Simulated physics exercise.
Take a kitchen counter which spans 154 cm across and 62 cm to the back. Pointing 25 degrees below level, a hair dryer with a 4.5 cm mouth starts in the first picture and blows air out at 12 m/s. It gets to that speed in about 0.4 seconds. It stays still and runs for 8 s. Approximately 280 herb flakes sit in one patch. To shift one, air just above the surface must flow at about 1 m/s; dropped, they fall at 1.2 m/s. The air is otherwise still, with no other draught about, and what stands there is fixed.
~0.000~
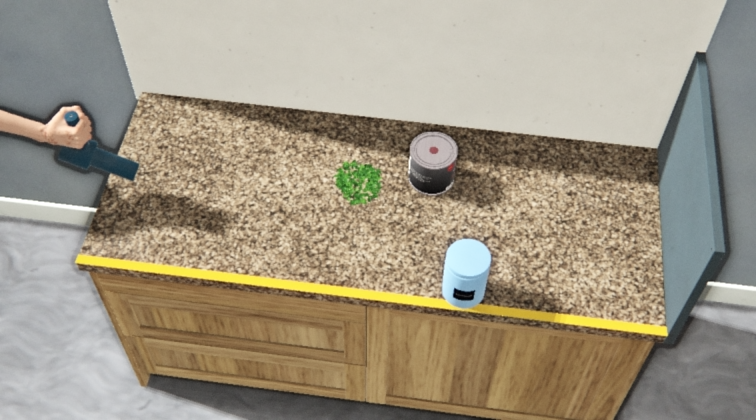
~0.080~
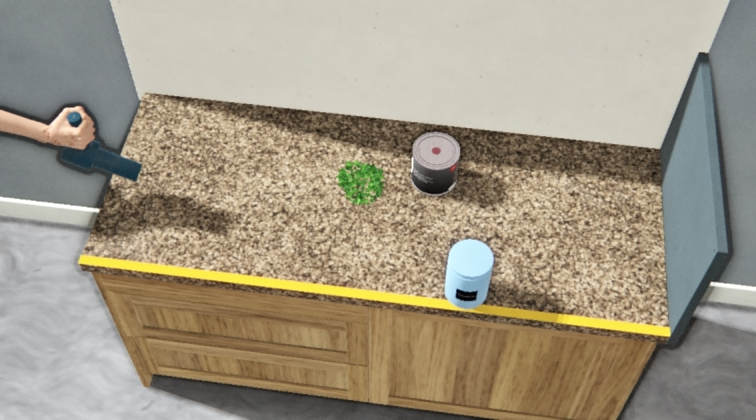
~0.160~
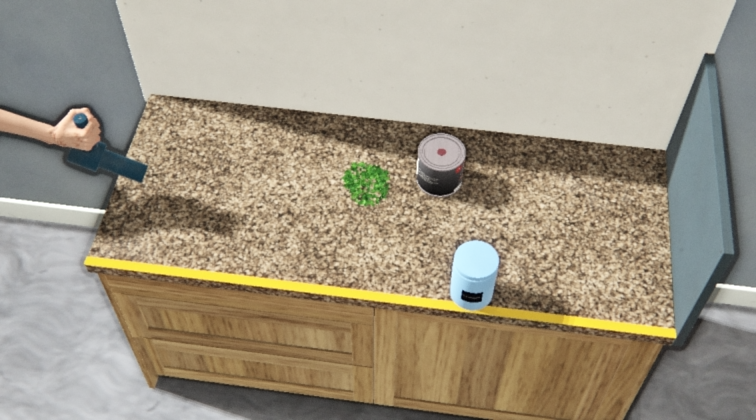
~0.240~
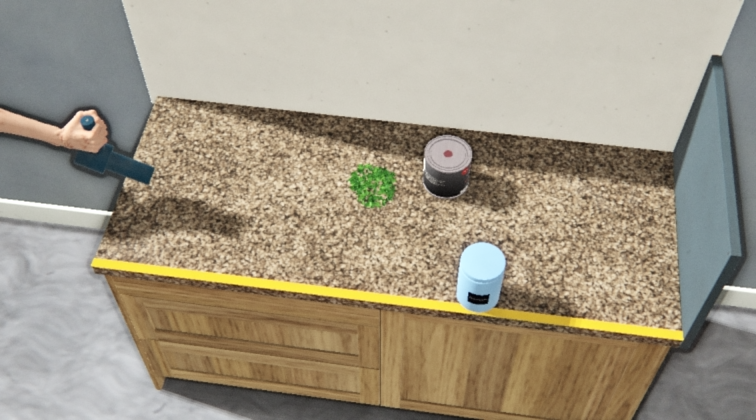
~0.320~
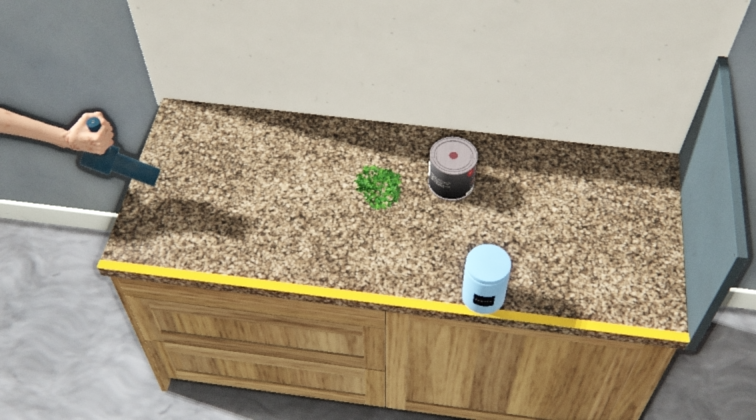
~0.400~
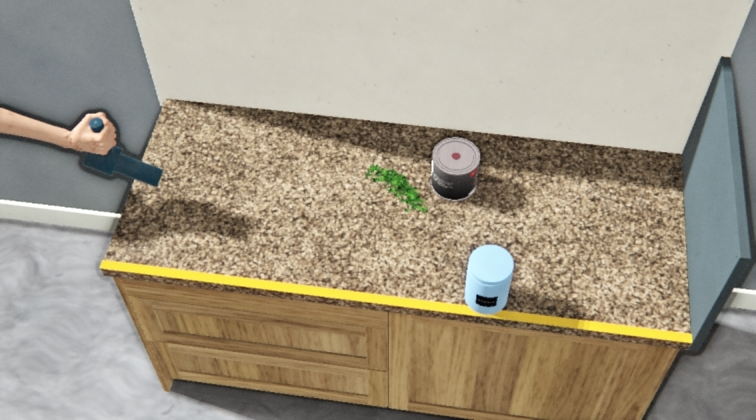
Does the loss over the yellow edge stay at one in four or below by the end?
Yes, it stays at or below one in four.
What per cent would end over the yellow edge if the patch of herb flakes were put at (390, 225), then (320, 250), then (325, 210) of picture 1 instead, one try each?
Try by try: About 30 per cent, 80 per cent and 20 per cent.
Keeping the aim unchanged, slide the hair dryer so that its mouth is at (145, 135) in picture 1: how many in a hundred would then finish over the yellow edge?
I'd put it at around 20 per cent.
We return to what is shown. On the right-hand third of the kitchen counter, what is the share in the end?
About 100 %.
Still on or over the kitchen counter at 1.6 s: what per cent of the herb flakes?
That works out to roughly 100 % remaining.
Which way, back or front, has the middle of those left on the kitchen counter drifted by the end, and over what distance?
It drifts toward the rear side, close to 20 cm in all.
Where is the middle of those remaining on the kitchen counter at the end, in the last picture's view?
It lands close to (663, 164) in the last picture.
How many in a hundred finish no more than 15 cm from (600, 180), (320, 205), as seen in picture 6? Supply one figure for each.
I would say around 40 % and 0 % respectively.
After 1.6 s, 0 % are over the yellow edge; the middle of those still in play is near (625, 163); 9 % have settled or left.
After 2.6 s, 0 % are over the yellow edge; the middle of those still in play is near (648, 165); 26 % have settled or left.
After 4.4 s, 0 % are over the yellow edge; the middle of those still in play is near (657, 164); 36 % have settled or left.
After 8.0 s, at the end, 0 % are over the yellow edge; the middle of those still in play is near (663, 164).
